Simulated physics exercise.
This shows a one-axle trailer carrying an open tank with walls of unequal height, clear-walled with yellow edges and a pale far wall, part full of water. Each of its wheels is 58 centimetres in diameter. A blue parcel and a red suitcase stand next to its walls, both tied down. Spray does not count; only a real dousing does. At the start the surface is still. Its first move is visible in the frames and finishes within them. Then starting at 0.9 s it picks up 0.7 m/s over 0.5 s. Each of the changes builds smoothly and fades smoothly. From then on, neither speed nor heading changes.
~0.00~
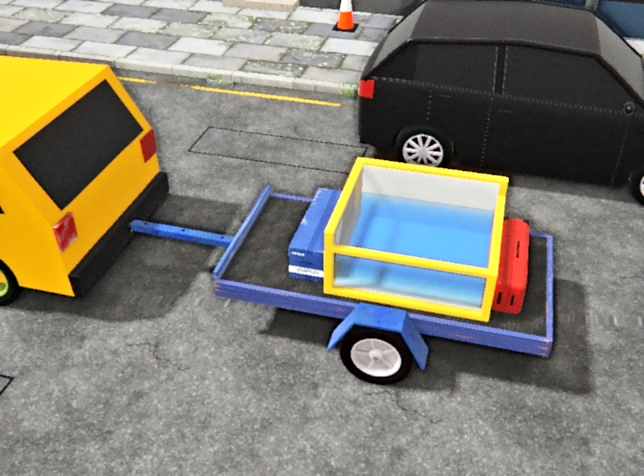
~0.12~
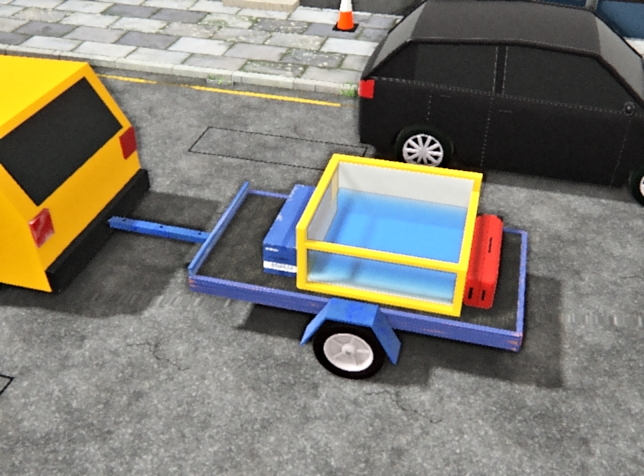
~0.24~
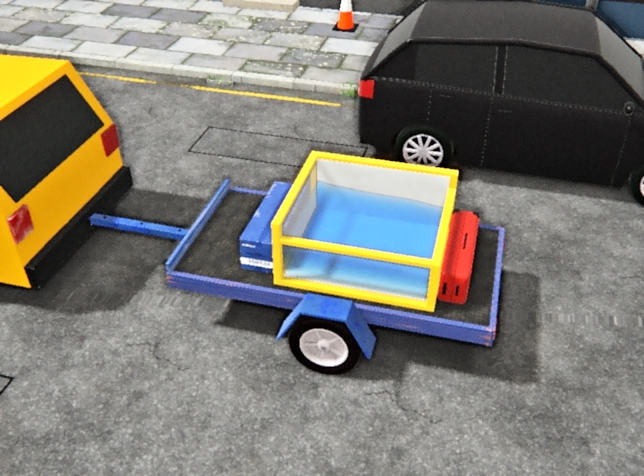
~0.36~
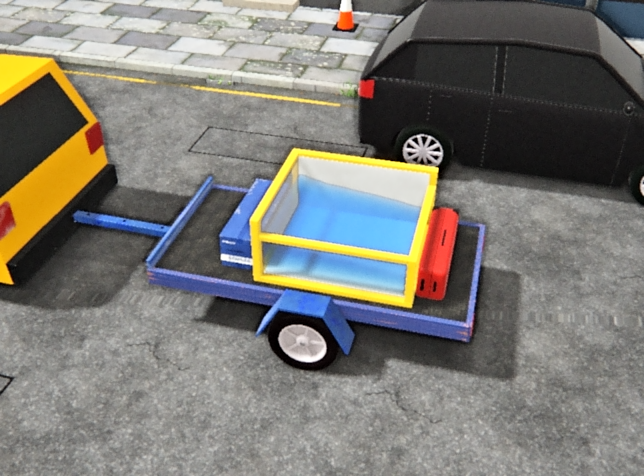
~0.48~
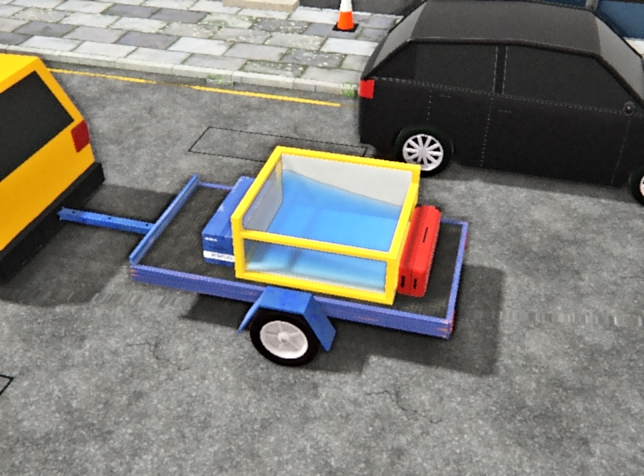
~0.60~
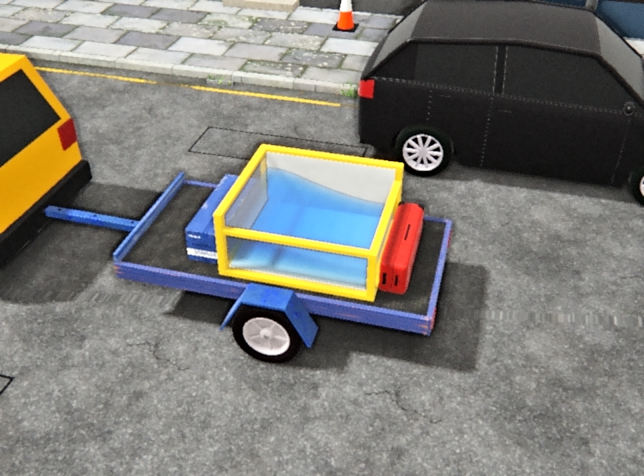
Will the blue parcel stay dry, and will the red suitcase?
Here's how it goes: The blue parcel is left alone and the red suitcase takes the hit.
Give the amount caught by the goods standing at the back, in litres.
18 L.
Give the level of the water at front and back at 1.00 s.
Close to 26 cm at the front end and 26 cm at the back end.
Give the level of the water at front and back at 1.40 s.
Front 12 cm, back 50 cm.
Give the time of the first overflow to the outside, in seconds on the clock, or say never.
1.6 s.
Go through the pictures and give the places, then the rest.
The water reaches (370, 197) at the front end; it reaches (484, 213) at the back end; no slope yet; the front is on the left, levels are read along the far wall; the blue parcel stands at the front; the red suitcase stands at the back; a wheel hub at (375, 361), in the first picture.
The water reaches (346, 193) at the front end; it reaches (458, 209) at the back end; no slope yet, in the second picture.
The water reaches (324, 186) at the front end; it reaches (434, 210) at the back end; it is heaped 5° towards the front, in the third picture.
The water reaches (306, 179) at the front end; it reaches (414, 210) at the back end; it is heaped 9° towards the front, in the fourth picture.
The water reaches (289, 174) at the front end; it reaches (397, 209) at the back end; it is heaped 11° towards the front, in the fifth picture.
The water reaches (274, 172) at the front end; it reaches (380, 207) at the back end; it is heaped 11° towards the front; a wheel hub at (265, 340), in the sixth picture.
By 1.00 s it stands 25 cm high behind and 25 cm in front; all of it is still inside.
By 1.40 s it stands 50 cm high behind and 12 cm in front; all of it is still inside.
By 1.90 s it stands 25 cm high behind and 24 cm in front; 4 per cent has gone over the back.
By 4.39 s 7 per cent has gone over the back; the blue parcel has caught nothing and the red suitcase 18 litres.
